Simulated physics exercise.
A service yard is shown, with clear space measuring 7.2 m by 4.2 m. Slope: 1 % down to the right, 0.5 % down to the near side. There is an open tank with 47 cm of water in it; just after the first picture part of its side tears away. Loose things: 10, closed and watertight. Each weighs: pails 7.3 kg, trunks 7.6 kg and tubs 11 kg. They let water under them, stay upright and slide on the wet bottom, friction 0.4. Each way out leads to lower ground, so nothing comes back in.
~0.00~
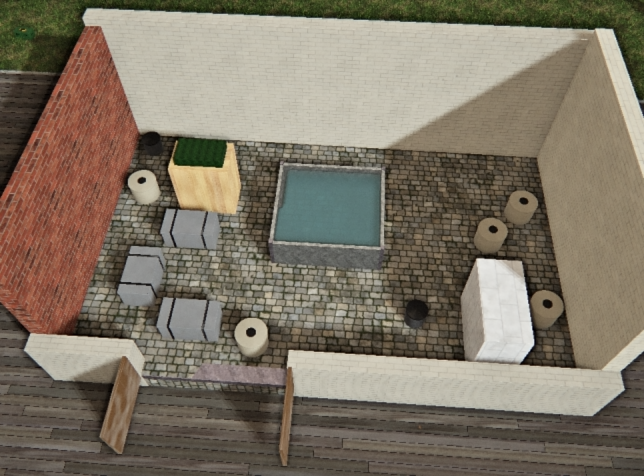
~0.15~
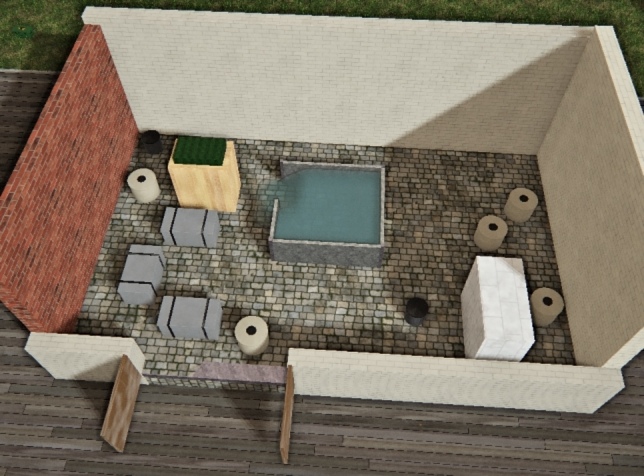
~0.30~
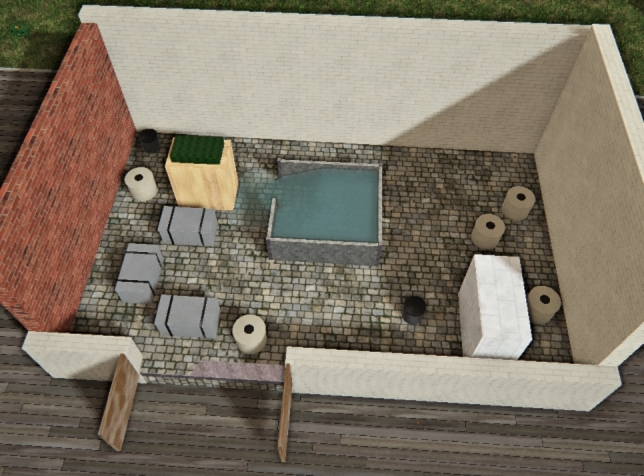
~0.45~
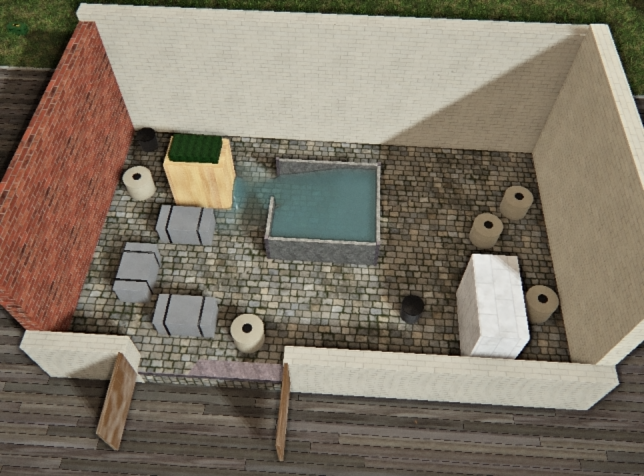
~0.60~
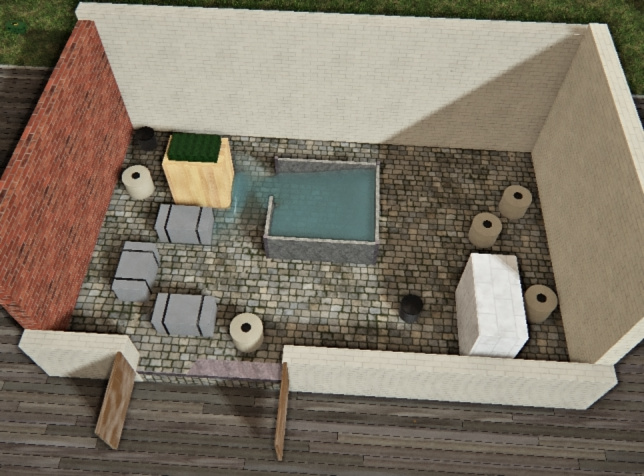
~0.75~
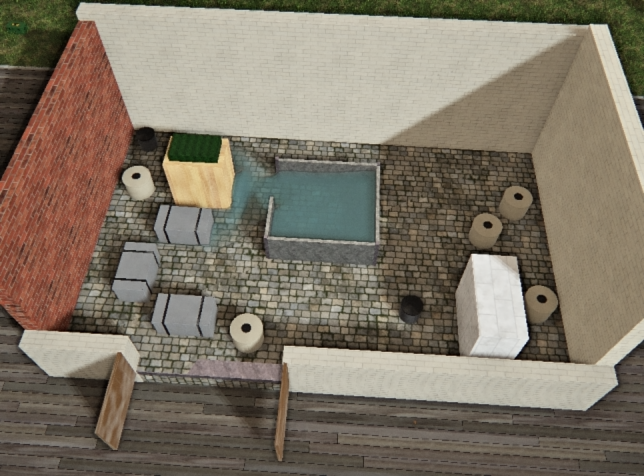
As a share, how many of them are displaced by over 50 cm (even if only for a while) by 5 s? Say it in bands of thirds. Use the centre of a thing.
The share ends up from a third to just below two thirds.
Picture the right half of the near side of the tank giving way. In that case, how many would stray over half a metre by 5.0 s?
Count: 1.
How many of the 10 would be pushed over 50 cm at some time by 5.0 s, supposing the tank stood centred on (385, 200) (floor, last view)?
Then the count would be 5.
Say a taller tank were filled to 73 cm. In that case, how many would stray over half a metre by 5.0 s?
Count: 6.
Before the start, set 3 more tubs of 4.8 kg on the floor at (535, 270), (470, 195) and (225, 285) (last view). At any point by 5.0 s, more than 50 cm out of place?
So it's stays below, then stays below, then gets above.
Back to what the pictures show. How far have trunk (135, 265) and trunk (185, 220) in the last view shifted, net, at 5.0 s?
The first is off by 80 cm, the second by 140 cm.
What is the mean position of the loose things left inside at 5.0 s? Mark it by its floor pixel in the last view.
Somewhere near (308, 281).
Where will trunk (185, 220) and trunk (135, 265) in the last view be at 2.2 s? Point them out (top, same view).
I'd say close to (138, 237) and close to (110, 274).
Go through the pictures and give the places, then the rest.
A trunk at (189, 222), on the bottom; a pail at (151, 138) rests on the ground; 2.4 m2 under water; 0 of 10 have shifted, in the first frame.
A trunk at (189, 220), on the bottom; a pail at (150, 136), on the bottom; 2.8 m2 under water; 0 of 10 have shifted, in the second frame.
A trunk at (186, 219), on the bottom; a pail at (148, 135), on the bottom; 3.2 m2 under water; 0 of 10 have shifted, in the third frame.
A trunk at (184, 218) rests on the ground; a pail at (146, 134) rests on the ground; water covers 3.7 m2; 0 of 10 have shifted, in the fourth frame.
A trunk at (183, 217) rests on the ground; a pail at (145, 133) rests on the ground; water covers 4.1 m2; 0 of 10 have shifted, in the fifth frame.
A trunk at (183, 218) rests on the ground; a pail at (145, 133), on the bottom; 4.7 m2 under water; 0 of 10 have shifted, in the sixth frame.
After 1.1 s 0 of 10 are over 50 cm from their spots; 0 afloat.
After 2.2 s 1 of 10 are over 50 cm from their spots; 1 afloat.
After 3.5 s 5 of 10 are over 50 cm from their spots; 1 afloat.
After 5.0 s 5 of 10 are over 50 cm from their spots, and 5 have been at some point; 2 afloat.
